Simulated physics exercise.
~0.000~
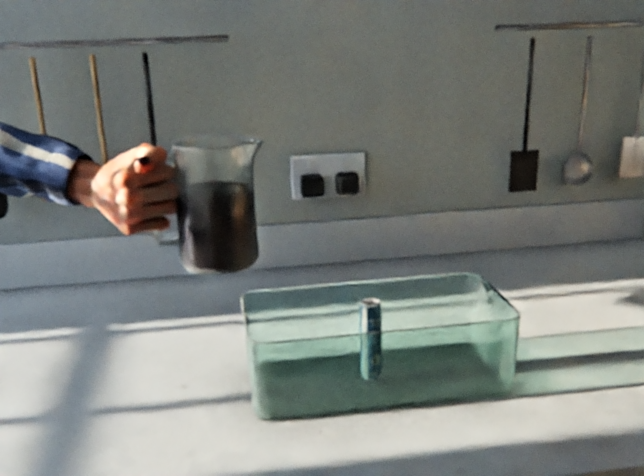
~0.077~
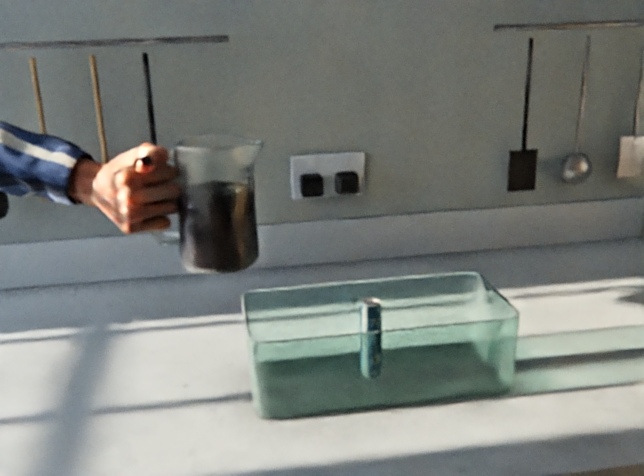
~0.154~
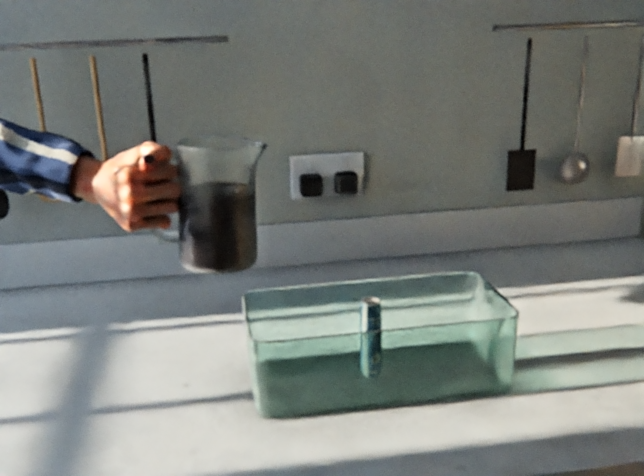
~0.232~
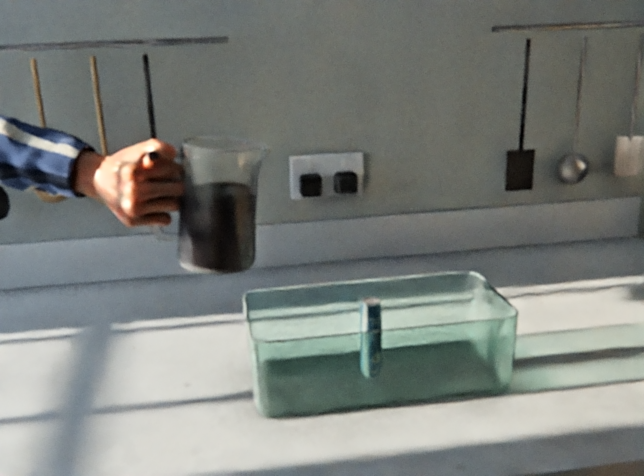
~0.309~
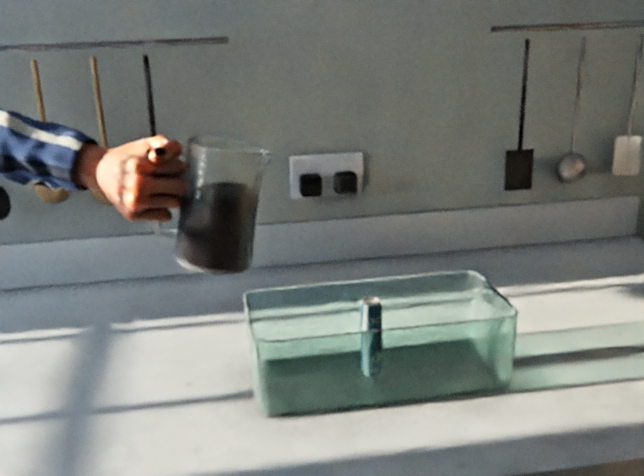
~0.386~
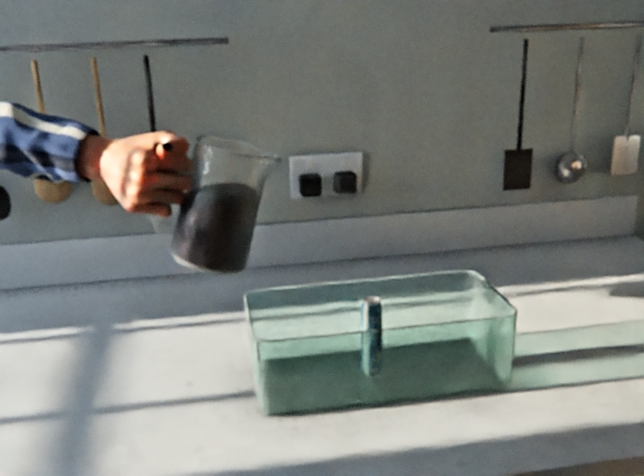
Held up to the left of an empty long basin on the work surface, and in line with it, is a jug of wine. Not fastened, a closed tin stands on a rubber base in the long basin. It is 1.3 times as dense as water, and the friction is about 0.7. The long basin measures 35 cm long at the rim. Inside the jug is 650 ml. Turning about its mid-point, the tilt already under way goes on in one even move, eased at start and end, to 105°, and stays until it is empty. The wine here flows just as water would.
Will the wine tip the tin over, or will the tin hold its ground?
It will stay erect.
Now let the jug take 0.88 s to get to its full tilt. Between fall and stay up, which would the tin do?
So the tin will hold steady.
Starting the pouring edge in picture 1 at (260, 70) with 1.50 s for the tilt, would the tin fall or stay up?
Then it tips over.
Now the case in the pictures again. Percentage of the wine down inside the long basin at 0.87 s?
0 %, give or take.
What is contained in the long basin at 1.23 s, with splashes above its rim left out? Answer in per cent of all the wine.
Some 24 per cent.
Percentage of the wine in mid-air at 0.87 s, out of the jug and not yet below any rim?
My guess is roughly 2 %.
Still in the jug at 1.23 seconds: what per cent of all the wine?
Near 54 percent, more or less.
Then, 0.87 s in, the tilt is 66° and 98 per cent is still to pour; the tin stands where it began.
Then, 1.23 s in, the tilt is 97° and 54 per cent is still to pour; the tin stands where it began.
Then, 1.60 s in, the tilt is 105° and 9 per cent is still to pour; the tin stands 1 cm from where it began.
Then, 2.00 s in, the tilt is 105° and 0 per cent is still to pour; the tin stands 1 cm from where it began.
Finally, the tin stands 1 cm from where it began.
